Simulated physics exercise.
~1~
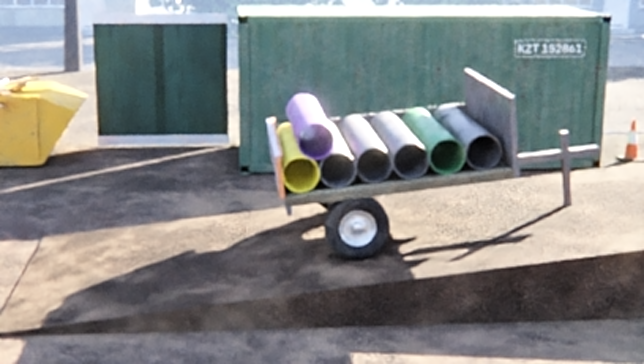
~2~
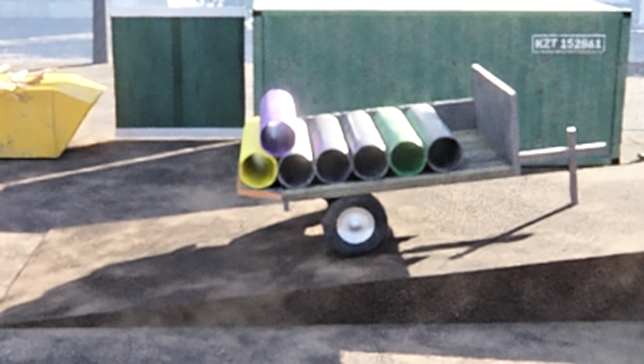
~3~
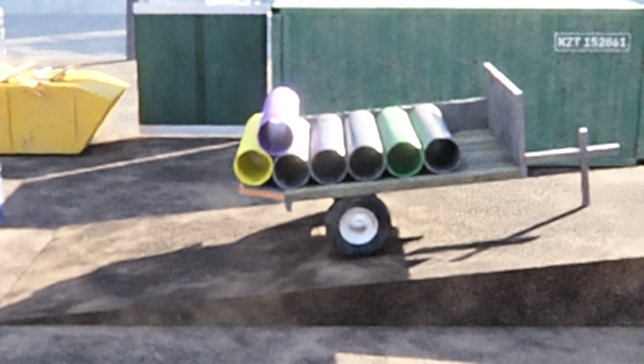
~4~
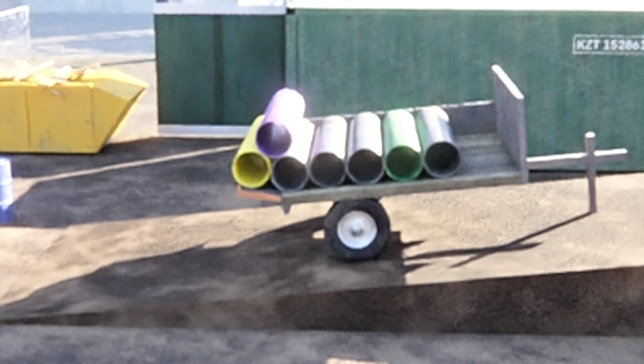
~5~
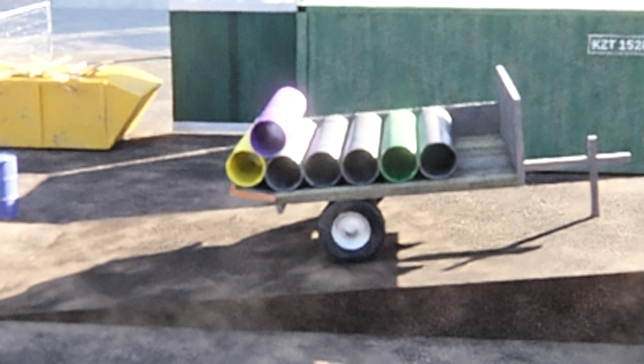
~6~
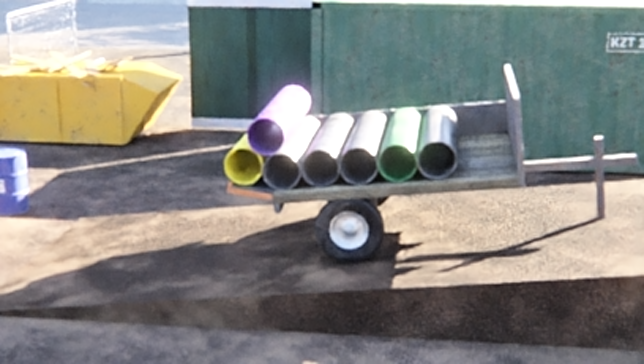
Seven plastic pipes rolled left along a tilted trailer bed as its tailgate swung down, the yellow one moving onto the gate with the purple one riding on top, and then they all settled there without any falling out.
